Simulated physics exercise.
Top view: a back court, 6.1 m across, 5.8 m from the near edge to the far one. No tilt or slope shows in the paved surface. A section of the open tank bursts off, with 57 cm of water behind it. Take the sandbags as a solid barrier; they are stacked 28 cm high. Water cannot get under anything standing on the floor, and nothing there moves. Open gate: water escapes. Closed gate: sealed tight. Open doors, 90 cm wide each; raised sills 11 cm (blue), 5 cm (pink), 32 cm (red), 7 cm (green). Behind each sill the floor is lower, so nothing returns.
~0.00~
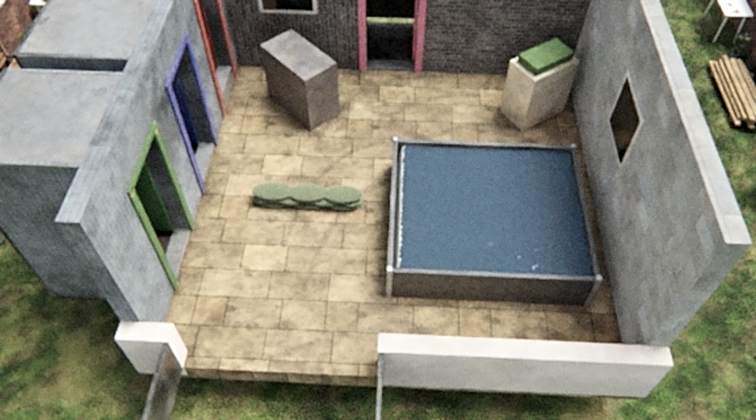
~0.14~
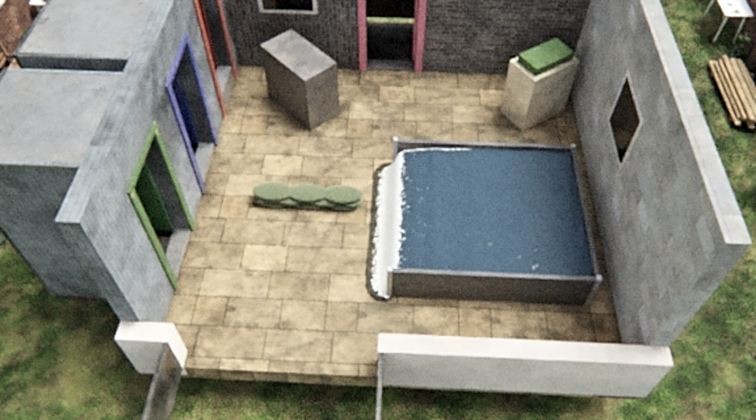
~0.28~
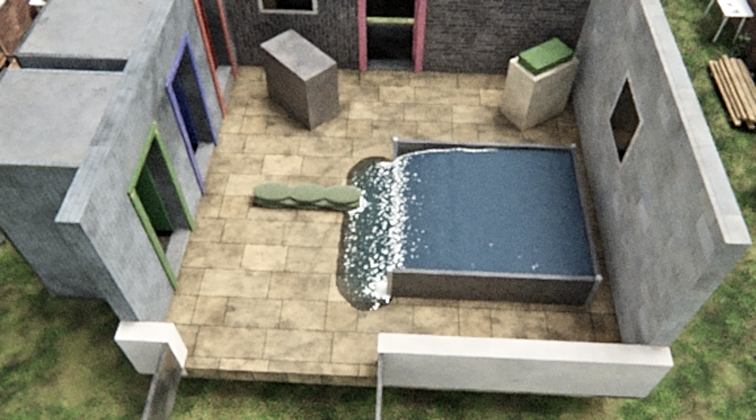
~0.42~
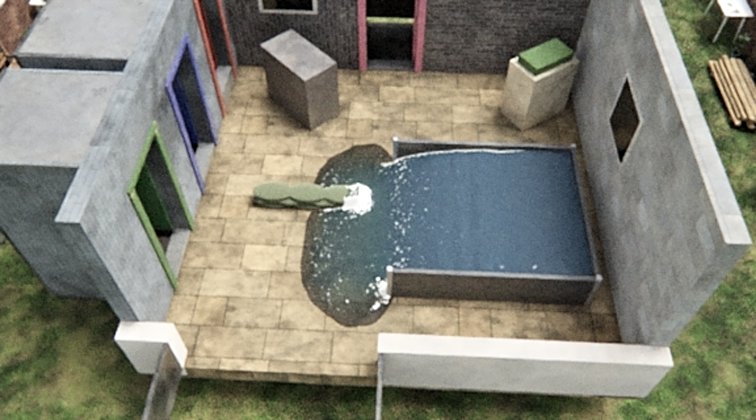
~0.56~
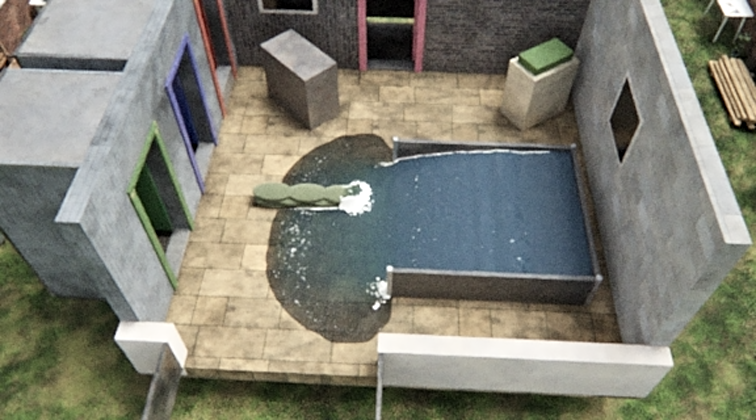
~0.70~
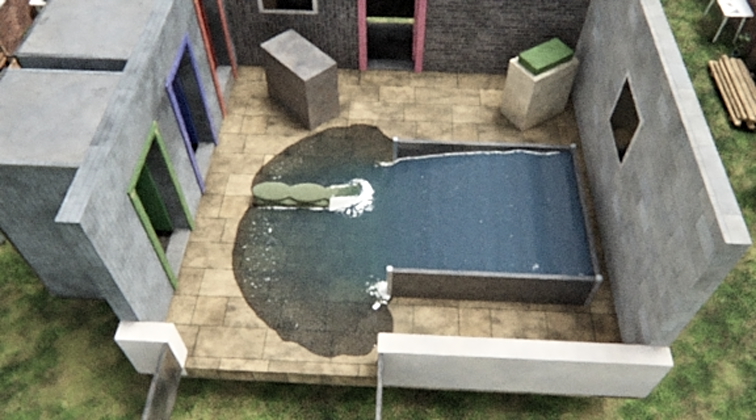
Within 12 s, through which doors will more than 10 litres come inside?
In order: The blue door surpasses the limit, the pink door surpasses the limit, the red door falls short of the limit, the green door surpasses the limit.
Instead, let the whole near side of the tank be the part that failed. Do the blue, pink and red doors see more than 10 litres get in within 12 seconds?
Then it goes blue fine, pink fine, red fine.
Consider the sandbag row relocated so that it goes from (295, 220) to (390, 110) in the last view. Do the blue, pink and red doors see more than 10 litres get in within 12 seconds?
Door by door: Blue limit kept, pink limit exceeded, red limit kept.
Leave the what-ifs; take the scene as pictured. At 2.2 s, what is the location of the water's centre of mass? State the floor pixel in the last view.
About (380, 222).
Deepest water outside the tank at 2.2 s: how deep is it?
It tops out at some 36 cm.
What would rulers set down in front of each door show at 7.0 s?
Depth readings (cm): Blue = 10; pink = 6; red = 14; green = 9.
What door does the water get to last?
It is the pink one.
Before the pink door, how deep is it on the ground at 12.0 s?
It comes to near 5.5 cm.
After 1.4 s water covers 45 % of the floor and is deepest (39 cm) near (363, 205); blue door 18 cm at the sill, 4 L in, pink door not reached, red door not reached, green door 17 cm at the sill, 32 L in.
After 2.2 s water covers 50 % of the floor and is deepest (36 cm) near (363, 205); blue door 21 cm at the sill, 30 L in, pink door not reached, red door 15 cm at the sill, 0 L in, green door 29 cm at the sill, 147 L in.
After 3.5 s water covers 60 % of the floor and is deepest (27 cm) near (215, 238); blue door 21 cm at the sill, 81 L in, pink door 9 cm at the sill, 5 L in, red door 14 cm at the sill, 0 L in, green door 26 cm at the sill, 342 L in.
After 7.0 s water covers 80 % of the floor and is deepest (14 cm) near (234, 83); blue door 10 cm at the sill, 112 L in, pink door 6 cm at the sill, 21 L in, red door 14 cm at the sill, 0 L in, green door 9 cm at the sill, 485 L in.
After 12.0 s water covers 85 % of the floor and is deepest (10 cm) near (532, 87); blue door 5 cm at the sill, 114 L in, pink door 5 cm at the sill, 37 L in, red door 6 cm at the sill, 0 L in, green door 6 cm at the sill, 490 L in.
